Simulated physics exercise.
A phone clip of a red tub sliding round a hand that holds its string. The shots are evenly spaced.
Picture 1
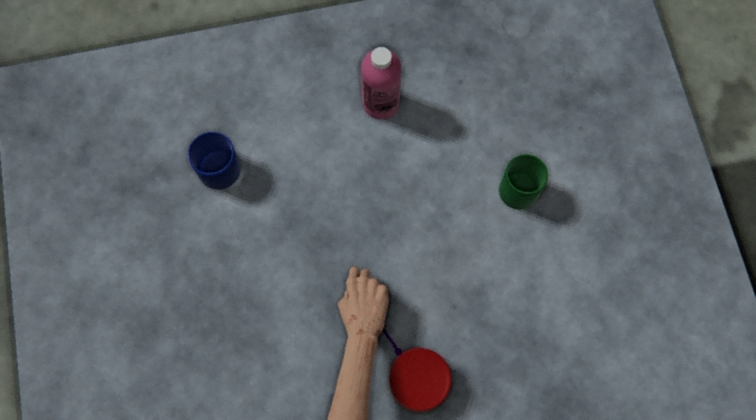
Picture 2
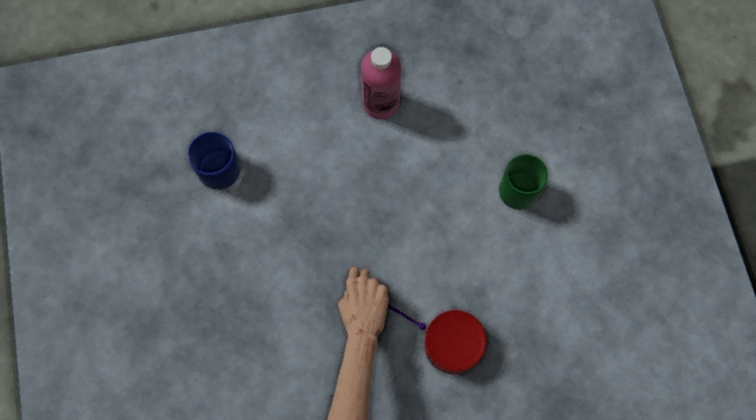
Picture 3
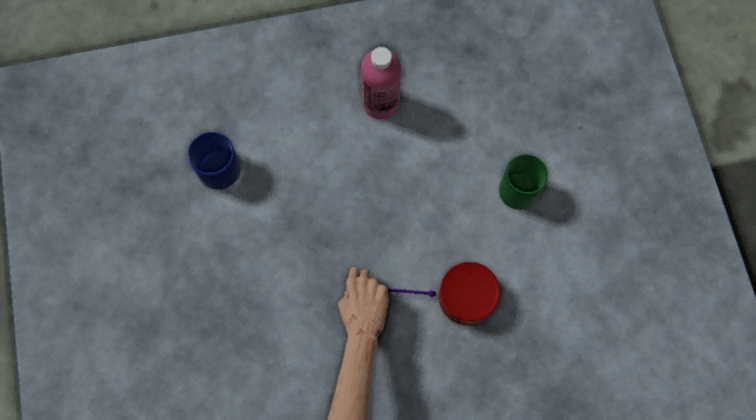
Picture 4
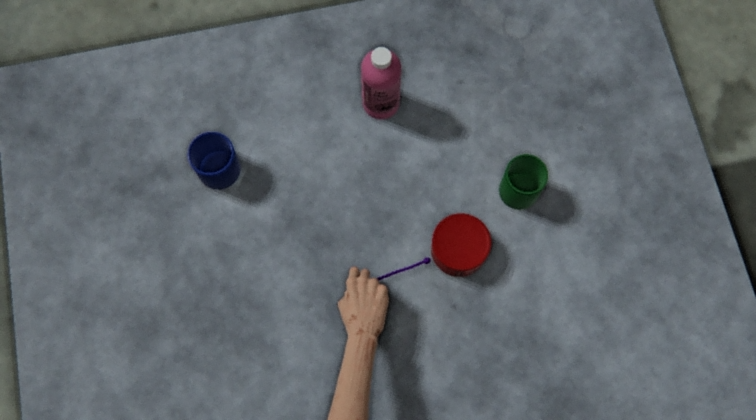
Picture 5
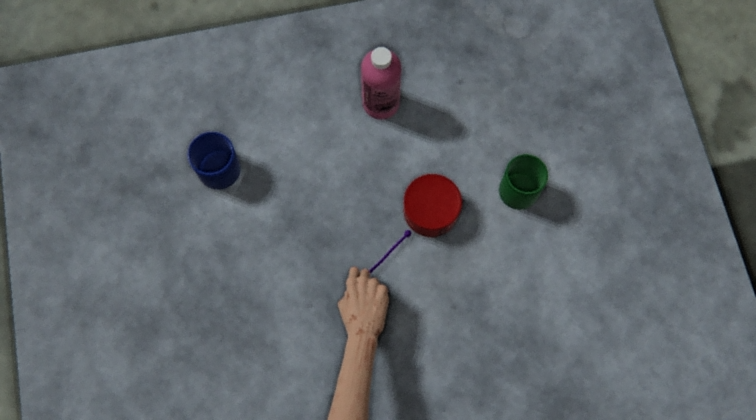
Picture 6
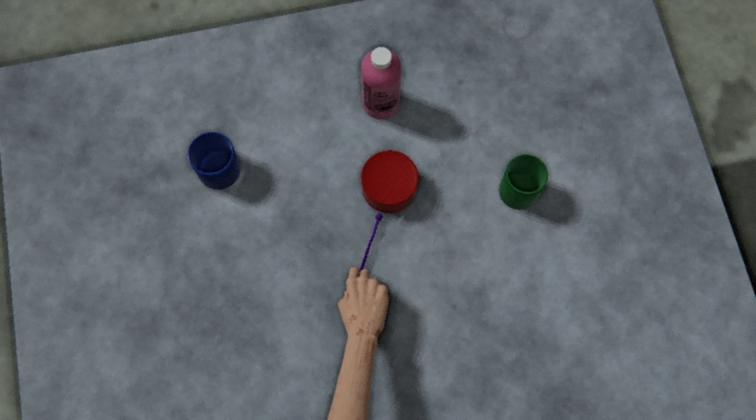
A red tub on a string swung anticlockwise around a hand that stayed put, moving from the lower right, out past the green mug's side, then up to just below the pink bottle.
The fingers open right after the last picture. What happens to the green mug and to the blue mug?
Outcome: The green mug remains clear; the blue mug takes the knock.
Then, 0.08 s past the final frame, tub near (296, 168).
Then, 0.20 s past the final frame, tub near (256, 155); blue mug pushed aside.
When it is over, tub near (253, 152); blue mug pushed aside. The green mug escapes it and the blue mug is struck.
